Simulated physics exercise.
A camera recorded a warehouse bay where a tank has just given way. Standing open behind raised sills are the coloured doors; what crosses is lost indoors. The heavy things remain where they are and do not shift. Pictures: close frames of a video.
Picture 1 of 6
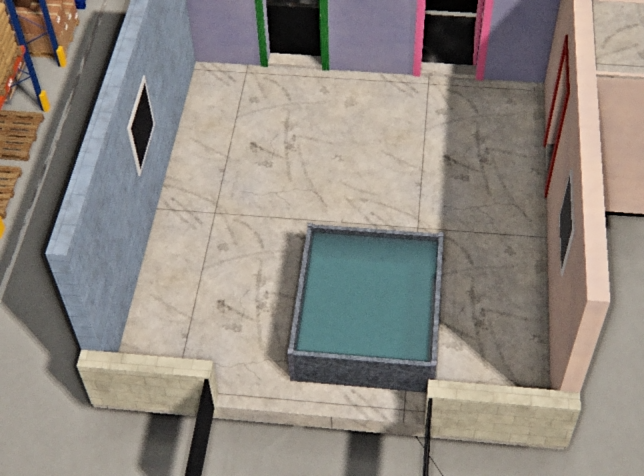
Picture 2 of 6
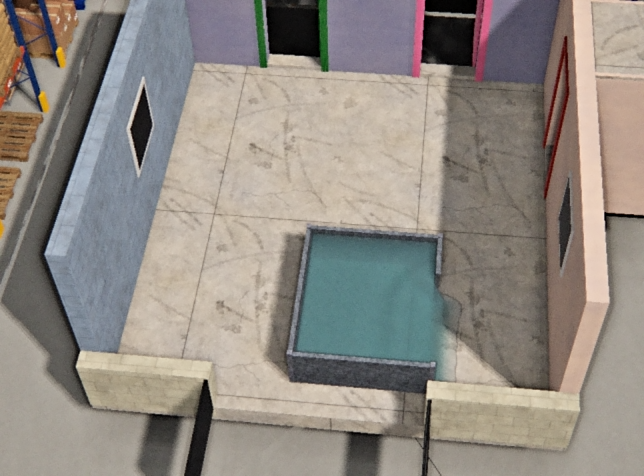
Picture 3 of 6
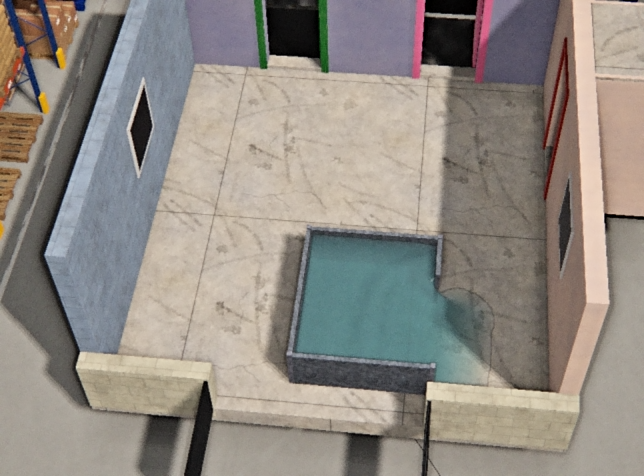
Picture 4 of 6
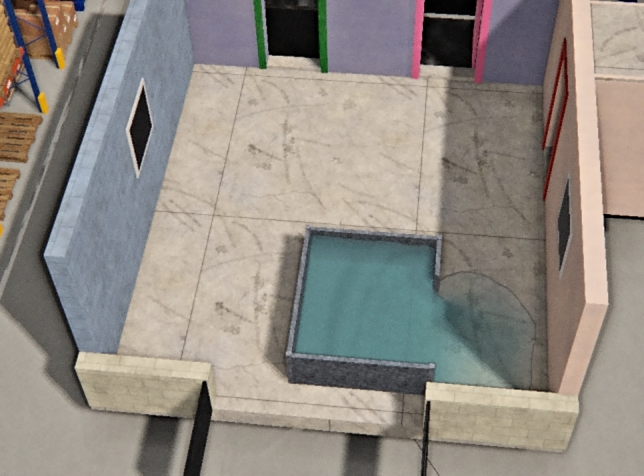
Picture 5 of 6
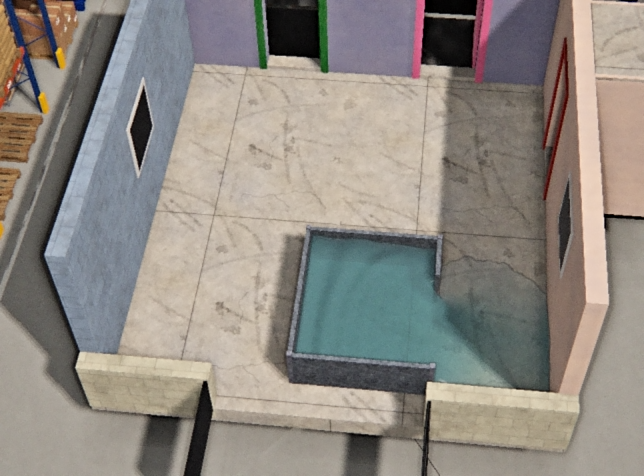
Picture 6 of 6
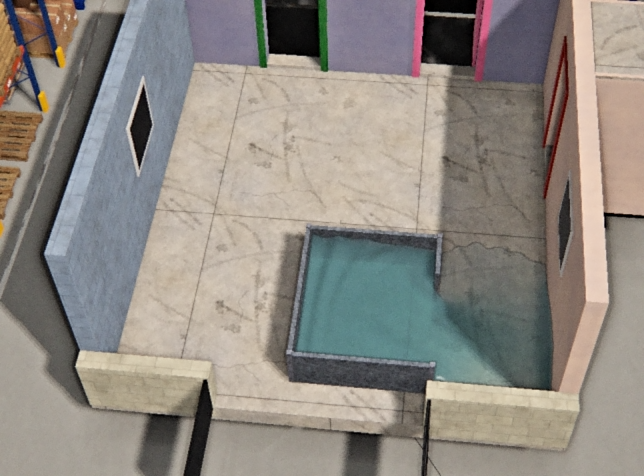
To begin with, a square tank of still teal water stands on the pale floor of a walled bay with green-framed and pink-framed doorways behind. Then its right side opens and water pours out rightward, spreading across the shaded floor to the pink wall and creeping toward the back.
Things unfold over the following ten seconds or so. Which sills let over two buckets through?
Outcome: Green door: Up to two buckets; pink door: Above two buckets; red door: Up to two buckets.
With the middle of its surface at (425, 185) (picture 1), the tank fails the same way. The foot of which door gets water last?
I'd go with the green door.
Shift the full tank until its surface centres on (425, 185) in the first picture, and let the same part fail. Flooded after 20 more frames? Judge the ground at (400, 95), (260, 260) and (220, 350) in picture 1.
First one gets inundated, next one stays unwetted, last one gets inundated.
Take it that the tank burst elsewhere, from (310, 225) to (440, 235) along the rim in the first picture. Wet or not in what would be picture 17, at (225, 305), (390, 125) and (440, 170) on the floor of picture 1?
Point by point: Unwetted; soaked; soaked.
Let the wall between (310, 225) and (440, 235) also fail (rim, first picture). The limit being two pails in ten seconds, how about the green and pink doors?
Turns out the green one gets past it, while the pink one gets past it.
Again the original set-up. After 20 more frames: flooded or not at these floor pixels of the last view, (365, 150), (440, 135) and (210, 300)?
Taking them as listed, they are waterlogged, waterlogged and spared.
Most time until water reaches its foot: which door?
I pick the one in green.
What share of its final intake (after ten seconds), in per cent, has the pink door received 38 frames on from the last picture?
Result: 80 % of the ten-second total.
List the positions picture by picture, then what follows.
The first picture shows still water in the water tank at (369, 295).
In the second picture, the front is at (445, 299), out from the gap at (431, 335).
In the third picture, the front is at (480, 303), out from the gap at (431, 339).
In the fourth picture, water pours out at (430, 339) and has run to (527, 322).
In the fifth picture, water pours out at (431, 340) and has run to (545, 302).
In the sixth picture, the front is at (545, 276), out from the gap at (431, 338).
A moment on, water covers 10 % of the floor; the green door not reached, the pink door not reached, the red door not reached.
Next, water covers 25 % of the floor; the green door not reached, the pink door not reached, the red door wet at the sill, nothing in.
Then, water covers 50 % of the floor; the green door not reached, the pink door under two buckets in, the red door wet at the sill, nothing in.
Later, water covers 60 % of the floor; the green door wet at the sill, nothing in, the pink door far over two buckets in, the red door wet at the sill, nothing in.
In the end, water covers 90 % of the floor; the green door wet at the sill, nothing in, the pink door far over two buckets in, the red door wet at the sill, nothing in.
